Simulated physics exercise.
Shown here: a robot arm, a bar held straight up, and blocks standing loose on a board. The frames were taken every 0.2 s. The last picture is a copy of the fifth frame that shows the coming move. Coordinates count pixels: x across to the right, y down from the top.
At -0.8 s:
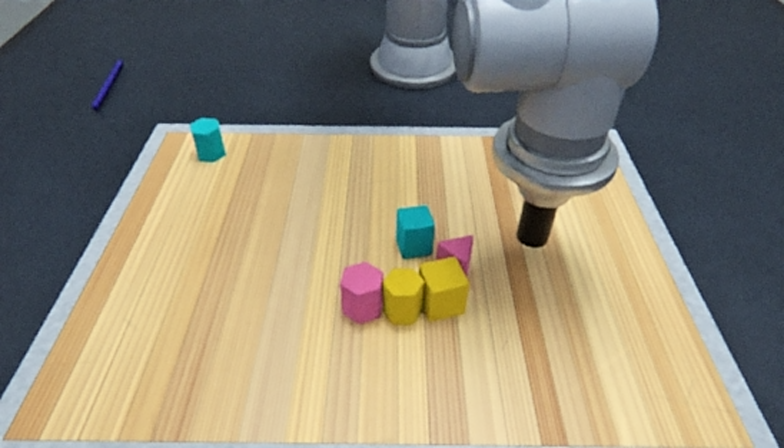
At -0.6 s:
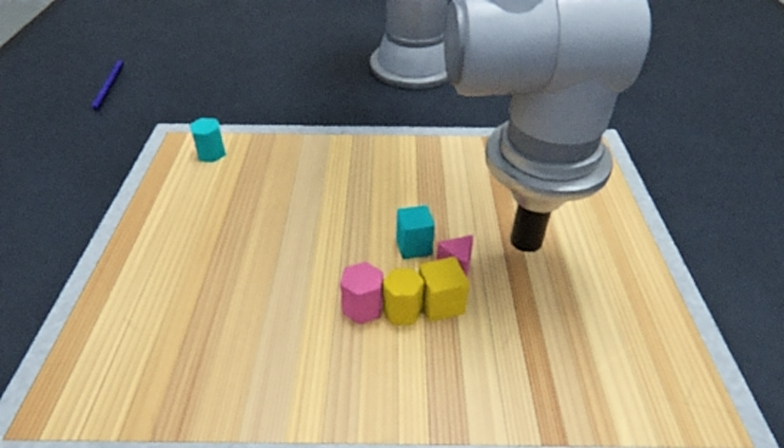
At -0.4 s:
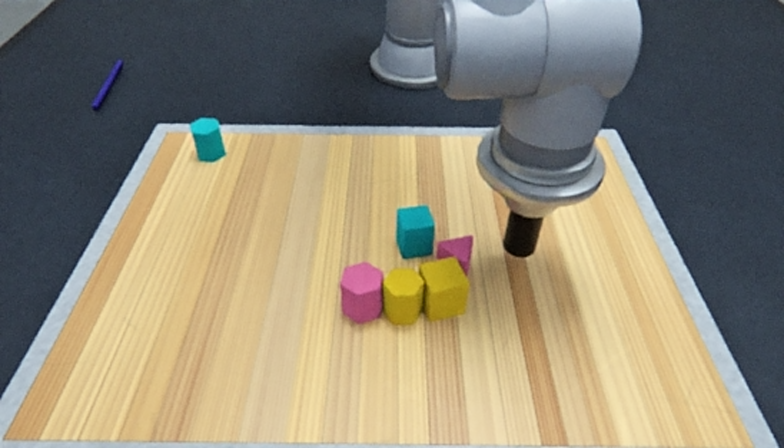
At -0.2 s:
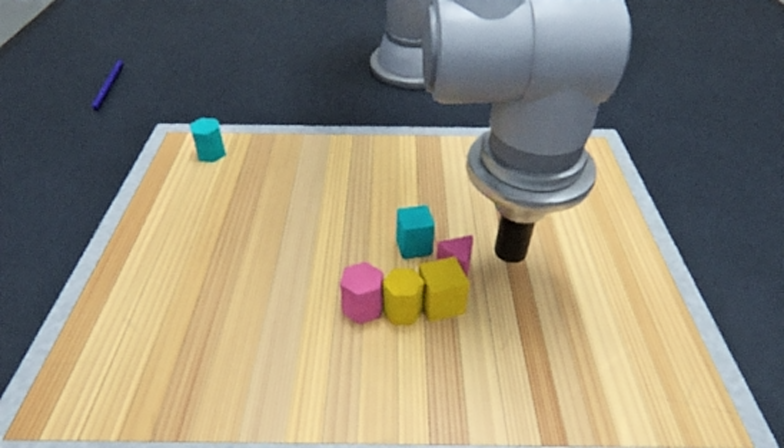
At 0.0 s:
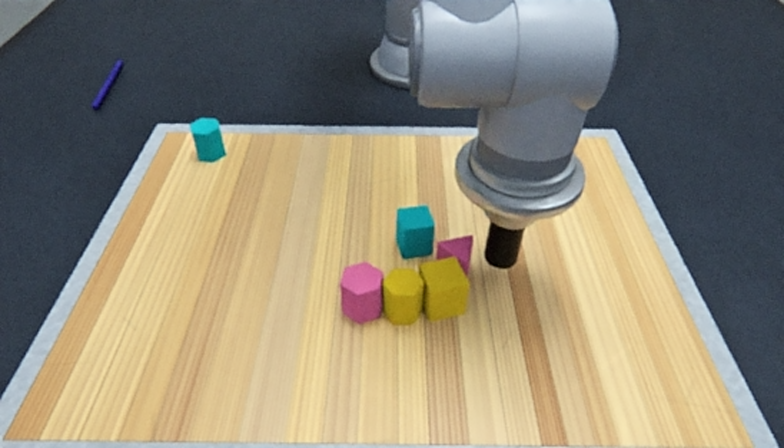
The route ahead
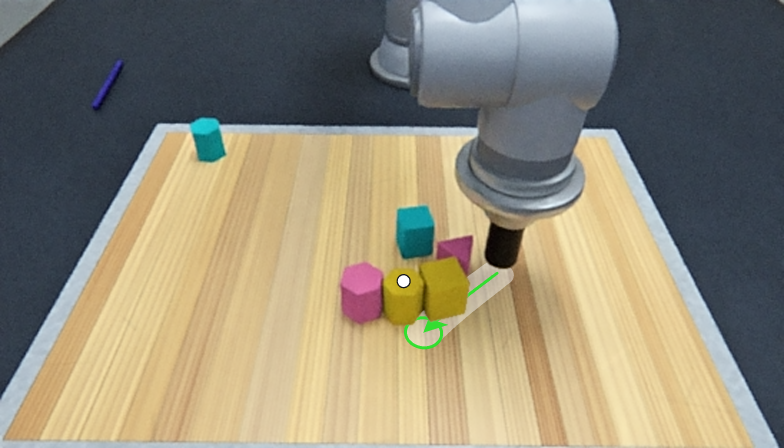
The clip shows a robot arm holding a dark upright bar over a wooden board with loose teal, pink and yellow blocks. The arm moves the bar steadily left and toward the viewer, nearing the cluster, while the blocks stay still.
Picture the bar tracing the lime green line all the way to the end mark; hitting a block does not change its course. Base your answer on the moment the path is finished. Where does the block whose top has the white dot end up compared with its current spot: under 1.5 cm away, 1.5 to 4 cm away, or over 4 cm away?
The block shifts more than 4 cm.
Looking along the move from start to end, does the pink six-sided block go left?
I'd say no.
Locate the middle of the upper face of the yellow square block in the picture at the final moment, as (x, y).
Its top centre is at about (386, 307).
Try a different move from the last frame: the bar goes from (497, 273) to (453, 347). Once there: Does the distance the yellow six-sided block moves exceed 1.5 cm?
No, that is not how it ends up.
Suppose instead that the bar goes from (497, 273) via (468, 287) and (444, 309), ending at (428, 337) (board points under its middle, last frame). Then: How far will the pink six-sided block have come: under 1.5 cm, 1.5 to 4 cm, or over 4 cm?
The distance will be 1.5 to 4 cm.
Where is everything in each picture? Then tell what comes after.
The first frame shows tip of the bar at (532, 237), middles of tops, pink six-sided block at (362, 277), yellow six-sided block at (404, 281), yellow square block at (444, 274), pink triangular piece at (459, 246).
The second frame shows bar at (526, 241), nothing pushed.
The third frame shows bar at (519, 246), nothing pushed.
The fourth frame shows bar at (510, 252), nothing pushed.
The fifth frame shows bar at (501, 257), pink six-sided block at (362, 277), yellow six-sided block at (404, 281), yellow square block at (444, 274), pink triangular piece at (459, 246).
The line goes straight from (497, 273) to (424, 332); the dot is on the yellow six-sided block.
The first path, step by step. One third of the way, bar at (476, 275); pink triangular piece at (454, 245).
Two thirds of the way, bar at (450, 295); pink six-sided block at (340, 277), turned 35° clockwise; yellow six-sided block at (374, 293); yellow square block at (414, 290); pink triangular piece at (452, 245), turned 20° clockwise.
At the end, bar at (425, 317); pink six-sided block at (323, 275), turned 65° clockwise; yellow six-sided block at (345, 301), turned 30° clockwise; yellow square block at (386, 307), turned 15° clockwise; pink triangular piece at (452, 245), turned 20° clockwise.
